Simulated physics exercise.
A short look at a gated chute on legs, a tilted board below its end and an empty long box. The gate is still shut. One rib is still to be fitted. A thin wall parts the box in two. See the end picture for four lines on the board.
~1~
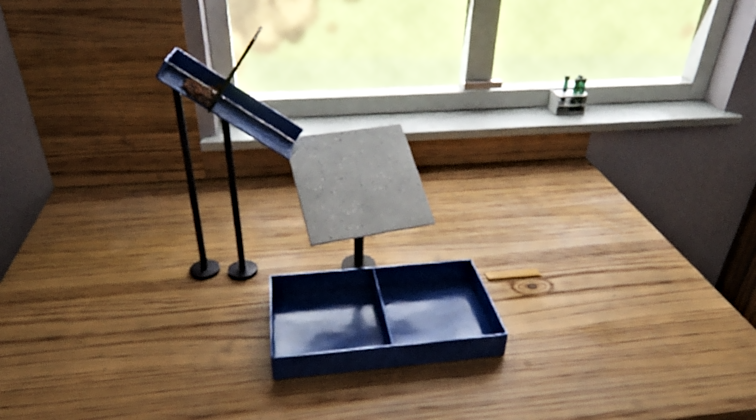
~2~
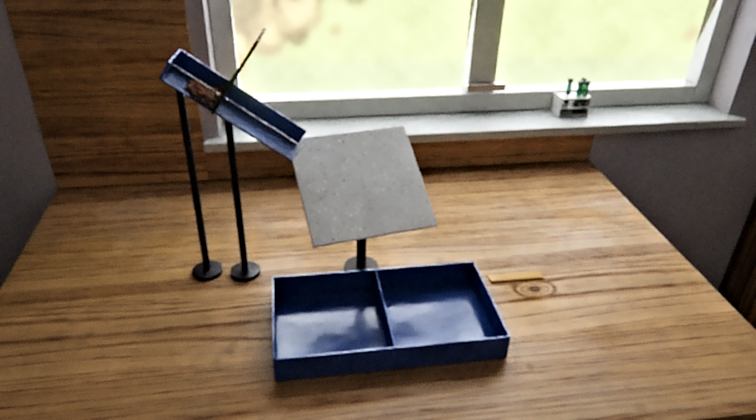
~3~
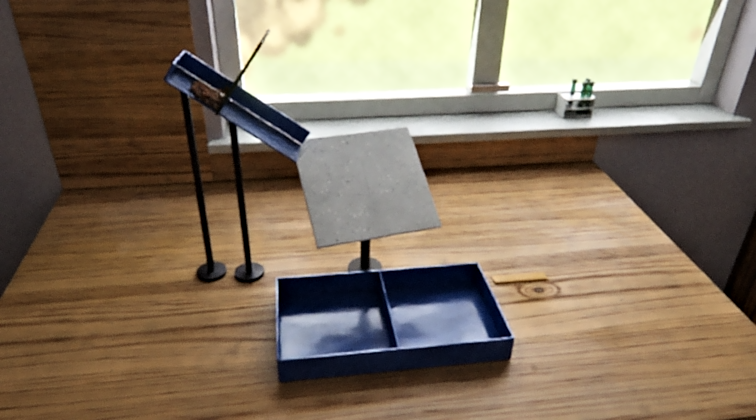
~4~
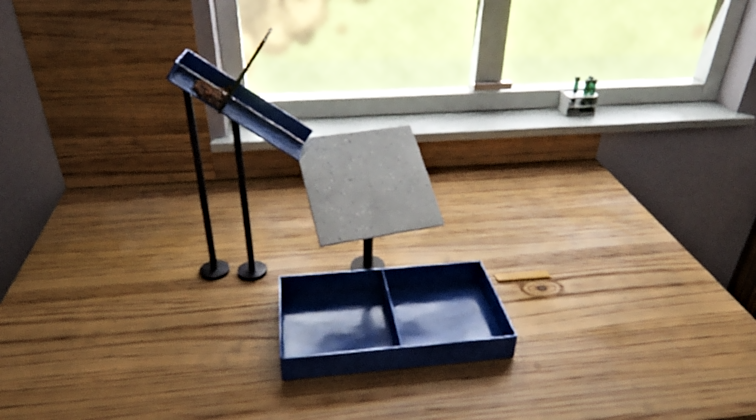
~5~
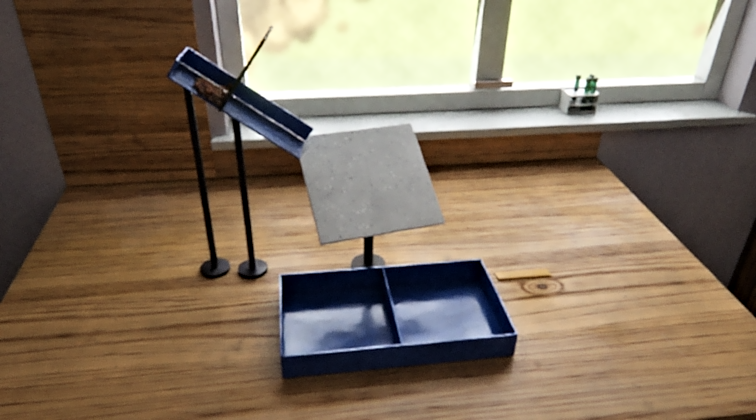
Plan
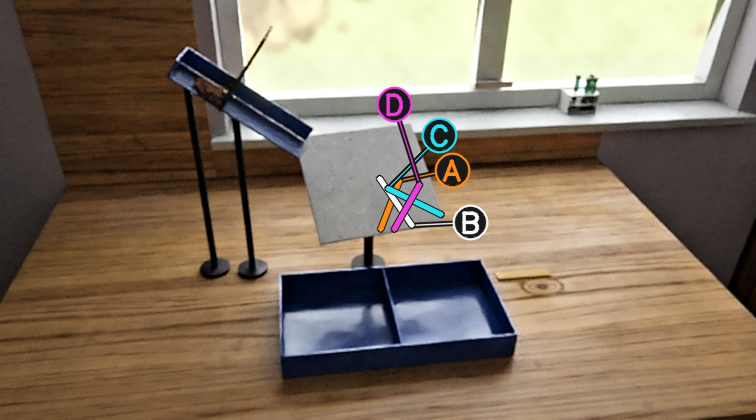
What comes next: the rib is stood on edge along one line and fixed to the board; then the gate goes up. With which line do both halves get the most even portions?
Line D.
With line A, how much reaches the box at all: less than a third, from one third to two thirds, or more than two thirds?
More than two thirds.
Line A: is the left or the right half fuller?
The left half.
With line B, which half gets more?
The right half.
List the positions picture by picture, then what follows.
The first frame shows load behind the gate at (202, 93), cereal balls; lip of the chute at (292, 151), sloping gently.
The second frame shows middle of the board at (362, 182), tilted fairly steeply; middle of its low edge at (378, 235); of its high edge at (347, 132).
The third frame shows front corners of the box at (278, 360) and (514, 337); front end of its middle wall at (399, 348).
The fourth frame shows middle of the load at (213, 95); lip at (301, 153).
The fifth frame shows middle of the load at (213, 93); lip at (302, 151).
On the marked copy, line A from (399, 180) to (380, 229); line B from (379, 178) to (411, 225); line C from (387, 188) to (441, 214); line D from (419, 184) to (394, 229).
For line A, of what is caught, most in the left half, about a quarter in the right.
For line B, of what is caught, a small part in the left half, nearly all in the right.
For line C, of what is caught, a small part in the left half, most in the right.
For line D, of what is caught, about half in the left half, about half in the right.
